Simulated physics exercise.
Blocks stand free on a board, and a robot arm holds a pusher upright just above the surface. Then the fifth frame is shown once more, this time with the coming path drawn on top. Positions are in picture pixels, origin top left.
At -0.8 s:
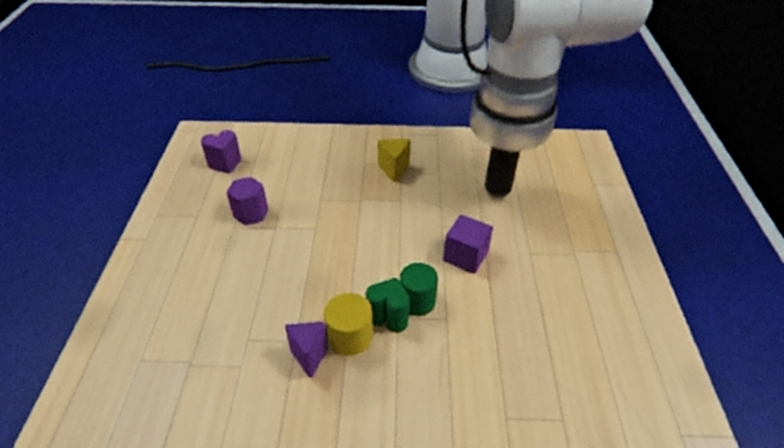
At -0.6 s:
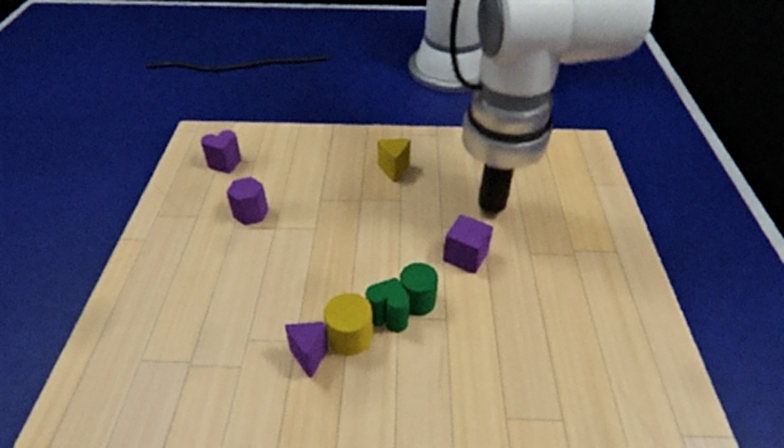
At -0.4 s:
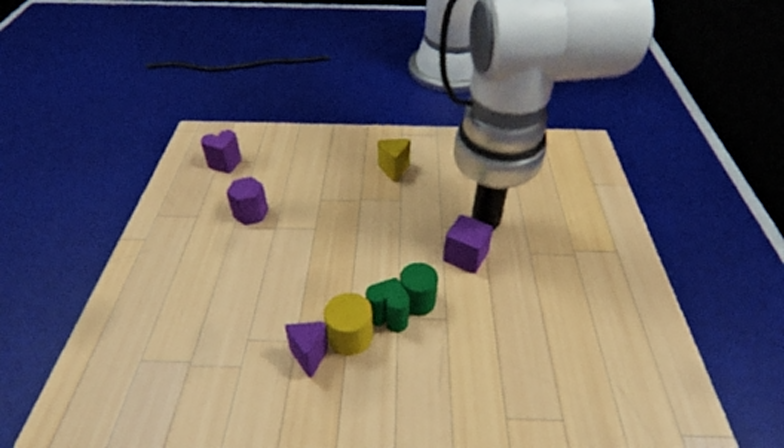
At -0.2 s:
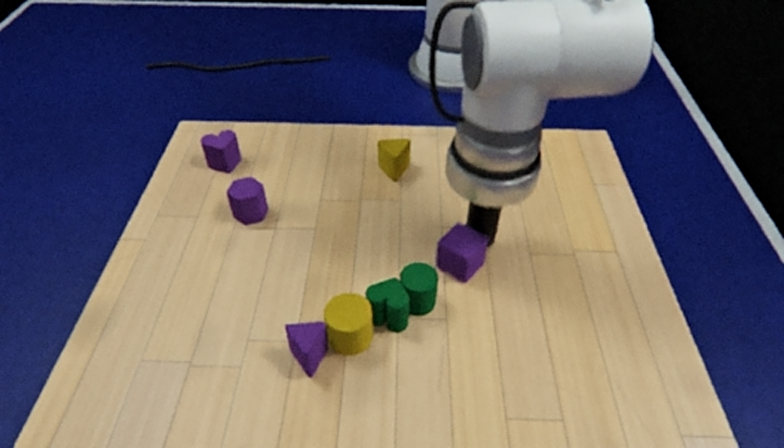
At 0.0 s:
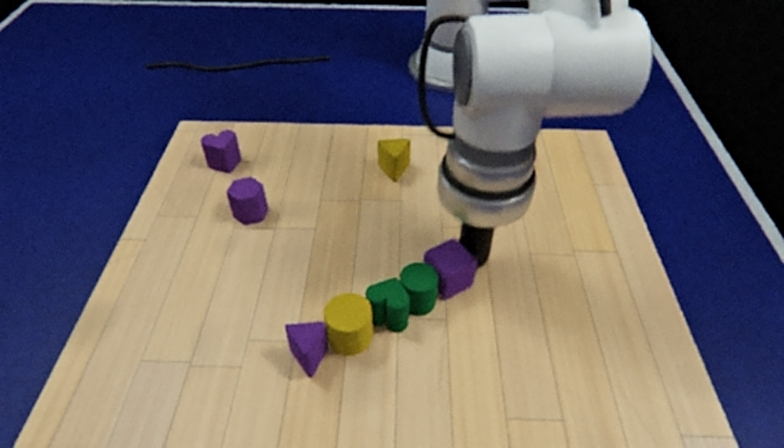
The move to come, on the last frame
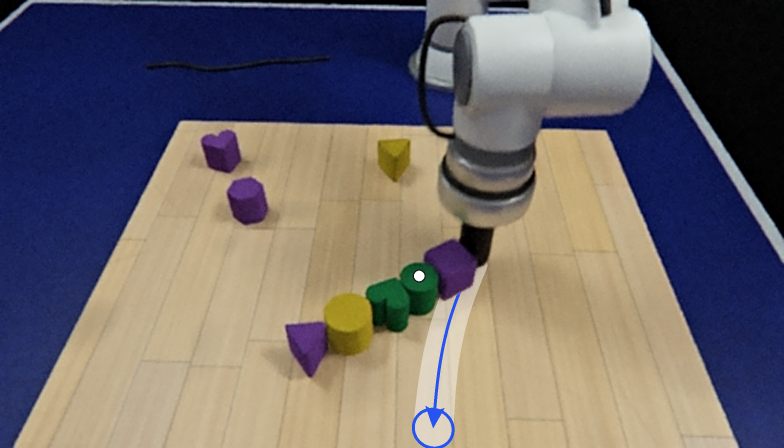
Robot arm lowering its pusher toward a purple cube and nudging it down-left to the end of a diagonal block row.
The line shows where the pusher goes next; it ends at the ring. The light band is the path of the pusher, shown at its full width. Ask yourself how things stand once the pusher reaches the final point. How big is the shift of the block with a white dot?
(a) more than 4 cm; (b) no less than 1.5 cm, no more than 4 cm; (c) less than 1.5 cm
The one that fits is a, more than 4 cm.
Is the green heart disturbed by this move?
Here the green heart moves off its spot.
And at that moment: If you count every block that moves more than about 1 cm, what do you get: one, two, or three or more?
The answer will be at least three.
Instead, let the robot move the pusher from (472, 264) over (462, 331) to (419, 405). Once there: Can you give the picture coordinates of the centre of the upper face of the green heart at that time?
If I read the scene right, the answer is (343, 285).
The line goes from (472, 264) over (446, 334) to (433, 428); the dot is on the green circular block.
On the path given first. One third of the way, pusher at (454, 302); yellow circular block at (319, 316); green heart at (356, 300), turned 50° clockwise; green circular block at (388, 317); purple four-sided block at (431, 305).
Two thirds of the way, pusher at (441, 356); yellow circular block at (315, 315); green heart at (355, 300), turned 60° clockwise; green circular block at (358, 337); purple four-sided block at (402, 347), turned 35° clockwise.
At the end, pusher at (434, 422); yellow circular block at (315, 315); green heart at (355, 300), turned 60° clockwise; green circular block at (356, 337); purple four-sided block at (399, 350), turned 40° clockwise.
